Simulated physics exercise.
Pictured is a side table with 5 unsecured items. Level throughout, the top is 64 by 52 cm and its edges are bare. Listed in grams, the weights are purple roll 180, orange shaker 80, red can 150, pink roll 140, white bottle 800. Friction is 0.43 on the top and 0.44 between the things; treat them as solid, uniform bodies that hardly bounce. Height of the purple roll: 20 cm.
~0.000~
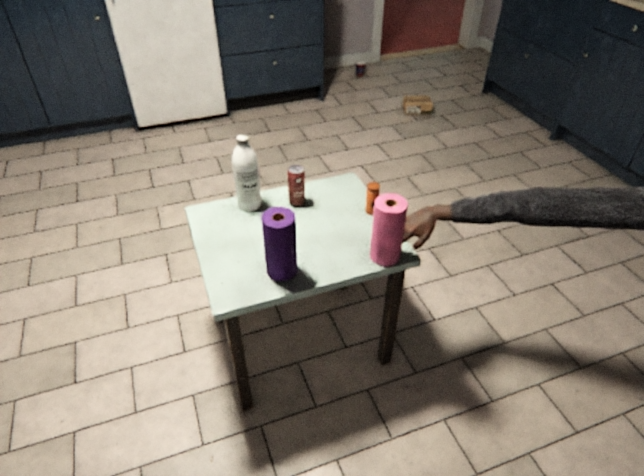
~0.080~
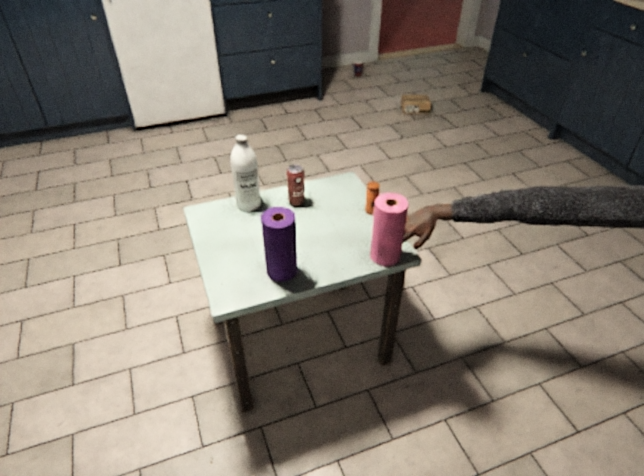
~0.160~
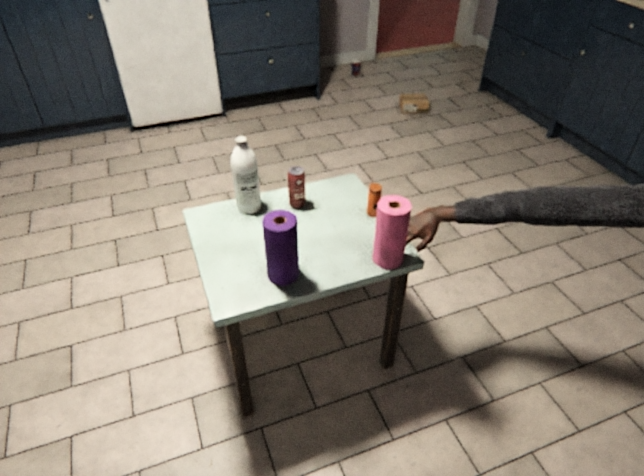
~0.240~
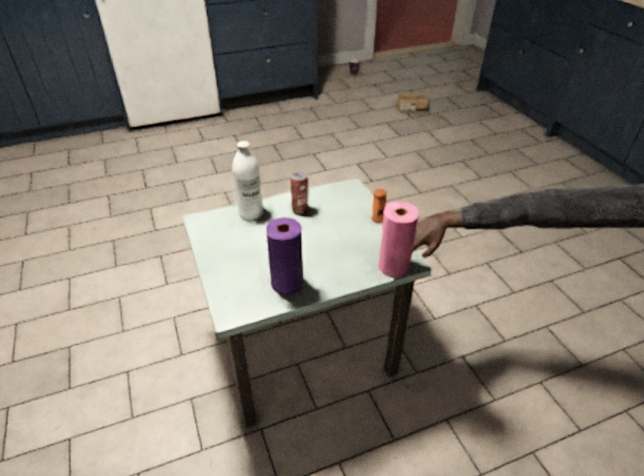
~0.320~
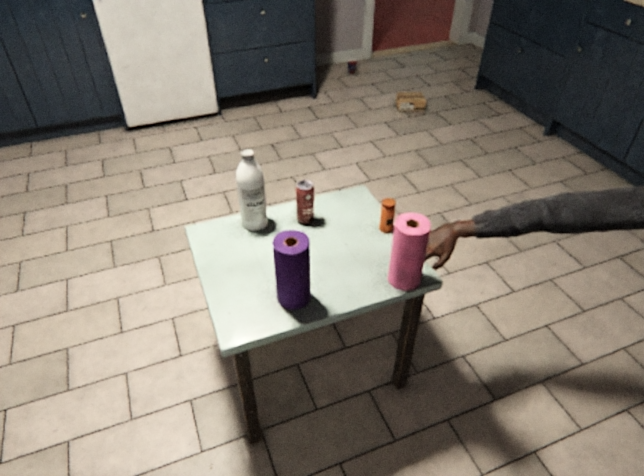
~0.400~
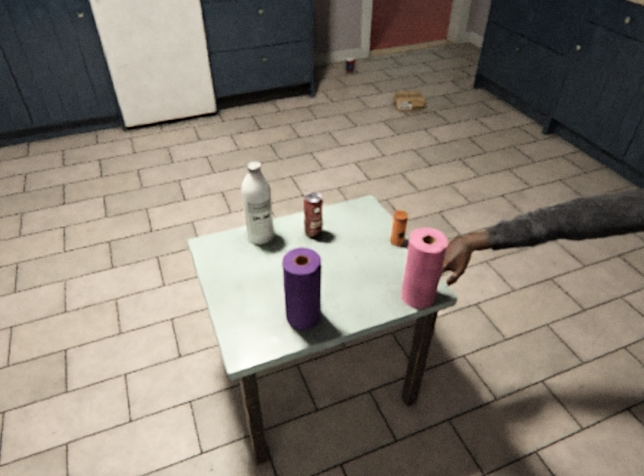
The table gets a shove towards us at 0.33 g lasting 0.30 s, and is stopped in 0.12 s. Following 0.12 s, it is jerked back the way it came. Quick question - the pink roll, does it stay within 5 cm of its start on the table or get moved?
It does not stay near.
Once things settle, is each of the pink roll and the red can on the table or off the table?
The pink roll winds up out of bounds; the red can stays within bounds.
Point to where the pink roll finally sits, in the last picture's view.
It stops at about (426, 445).
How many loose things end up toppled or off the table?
The answer is 5.
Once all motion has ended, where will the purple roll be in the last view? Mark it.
Its middle comes to rest around (297, 235).
After 0.60 s, table 20 cm from its start; pink roll now off the table; orange shaker on its side; white bottle 32° off upright.
After 0.90 s, table 6 cm from its start; red can on its side; white bottle on its side; orange shaker on its side.
After 1.20 s, white bottle on its side; red can on its side; orange shaker on its side.
In the end (3.6 s), off the table, pink roll; toppled on the table, purple roll, orange shaker, red can and white bottle. In the last view, pink roll near (426, 445).
